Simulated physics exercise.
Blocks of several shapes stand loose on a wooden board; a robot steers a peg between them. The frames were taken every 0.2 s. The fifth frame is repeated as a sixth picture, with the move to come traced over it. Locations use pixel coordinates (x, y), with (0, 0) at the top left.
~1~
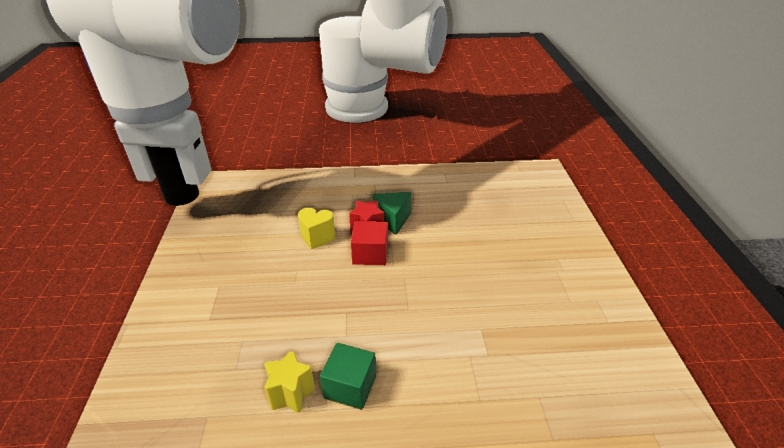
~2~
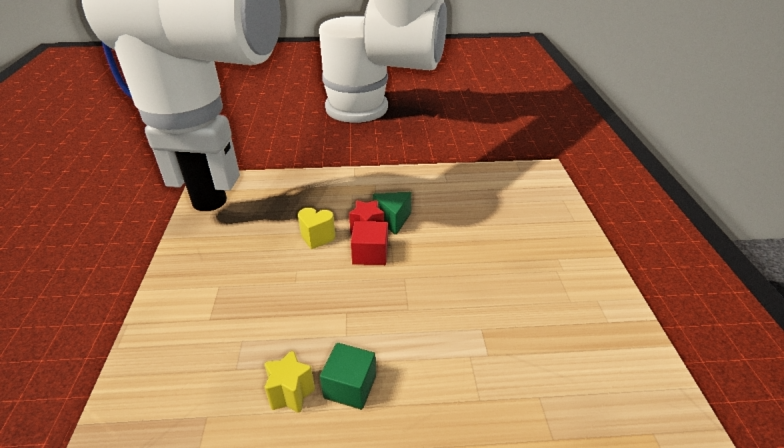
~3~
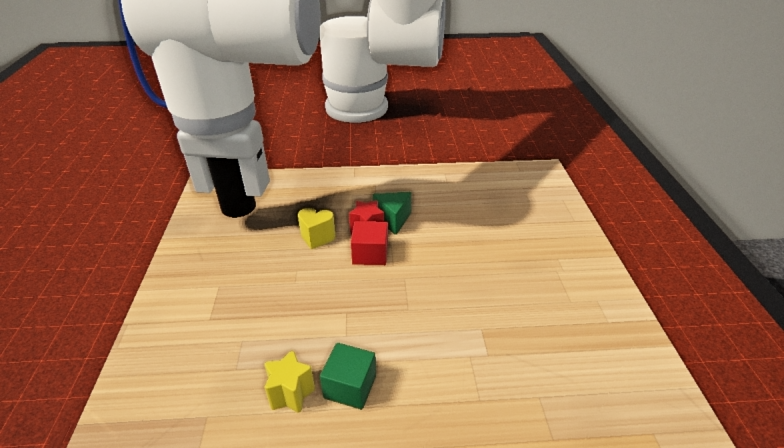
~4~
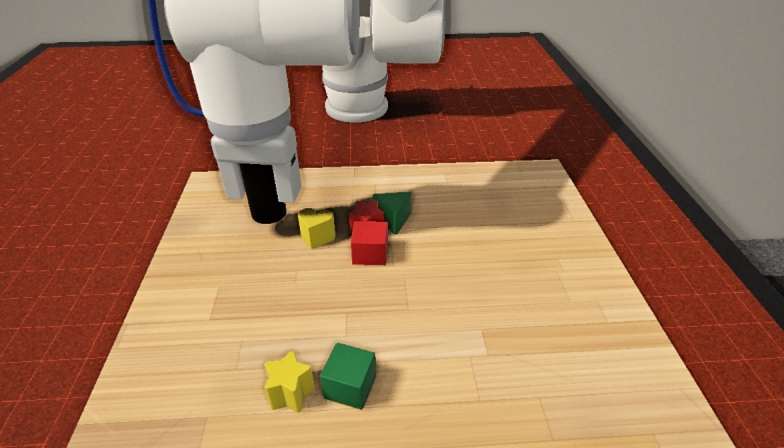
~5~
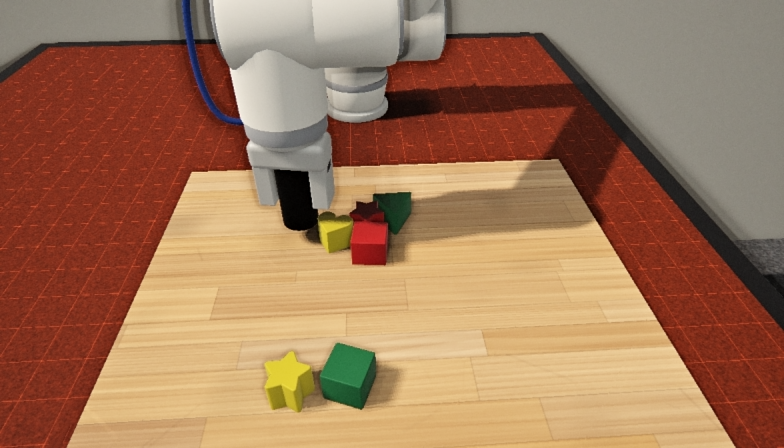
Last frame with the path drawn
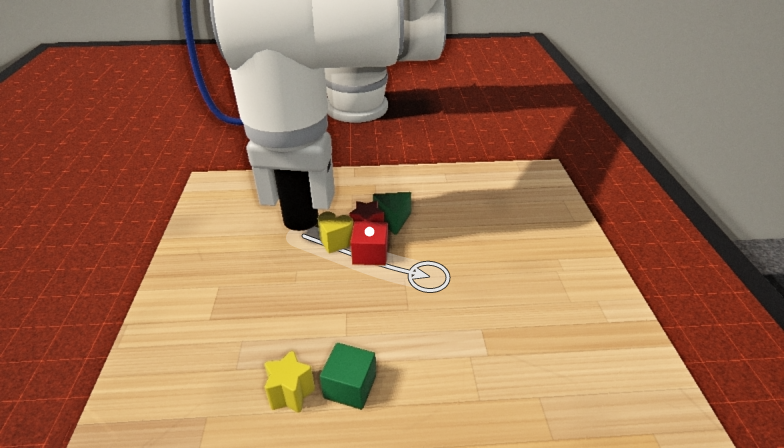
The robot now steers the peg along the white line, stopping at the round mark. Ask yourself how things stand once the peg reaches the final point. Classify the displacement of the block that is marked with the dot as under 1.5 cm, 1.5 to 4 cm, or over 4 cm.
Above 4 cm.
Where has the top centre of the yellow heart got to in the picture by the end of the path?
For the centre of its top, I'd go with (468, 247).
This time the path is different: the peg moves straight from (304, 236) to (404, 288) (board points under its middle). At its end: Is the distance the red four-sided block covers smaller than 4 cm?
It seems not.
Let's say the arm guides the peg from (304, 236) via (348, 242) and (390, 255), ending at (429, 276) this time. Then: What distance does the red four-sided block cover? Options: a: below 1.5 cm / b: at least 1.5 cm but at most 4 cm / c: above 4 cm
Answer: C.
The line goes from (304, 236) via (362, 258), ending at (429, 276); the dot is on the red four-sided block.
The first path, step by step. One third of the way, peg (341, 235); yellow heart (379, 229), turned 25° anticlockwise; red star block (375, 208), turned 30° anticlockwise; red four-sided block (406, 239), turned 35° clockwise; green triangular block (397, 197).
Two thirds of the way, peg (383, 249); yellow heart (421, 240), turned 35° anticlockwise; red star block (375, 208), turned 30° anticlockwise; red four-sided block (452, 248), turned 25° clockwise; green triangular block (397, 197).
At the end, peg (430, 260); yellow heart (468, 247), turned 45° anticlockwise; red star block (375, 208), turned 30° anticlockwise; red four-sided block (501, 252), turned 15° clockwise; green triangular block (397, 197).
